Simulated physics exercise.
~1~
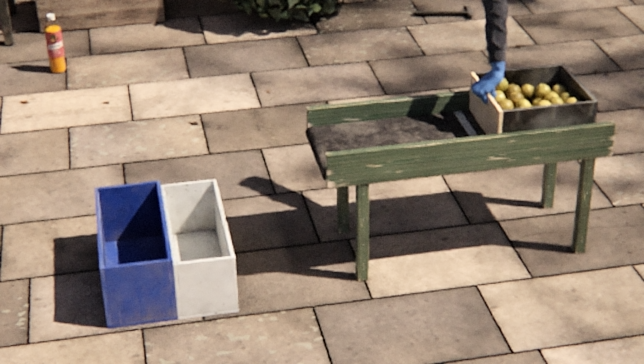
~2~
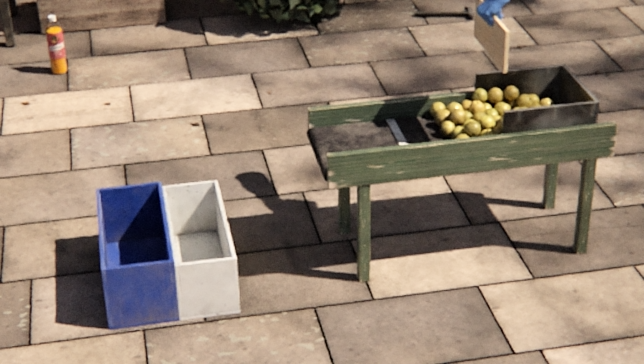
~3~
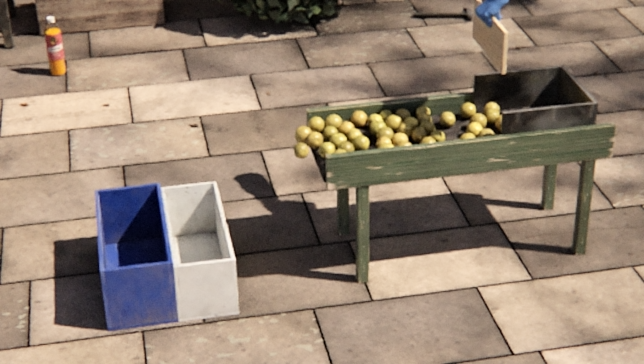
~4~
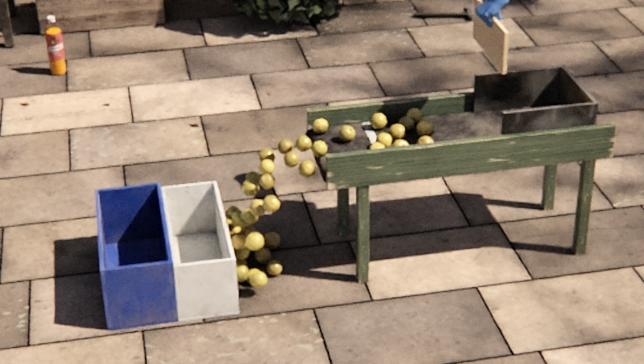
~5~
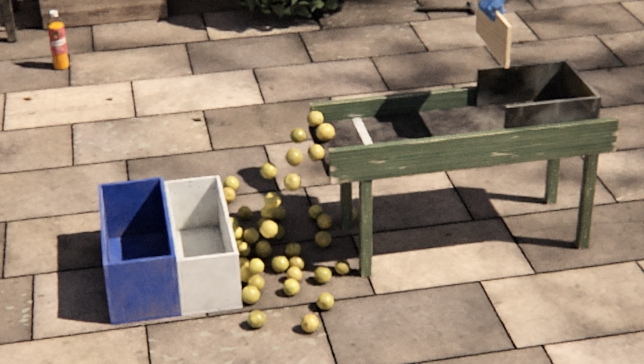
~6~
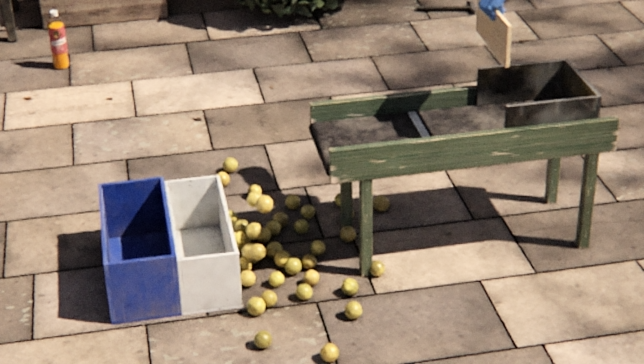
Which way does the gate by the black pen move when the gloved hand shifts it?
The gate moves up, lifted by the gloved hand.
Paved patio with a gloved hand raising a gate, yellow apples riding left and spilling onto the ground before a white tub.
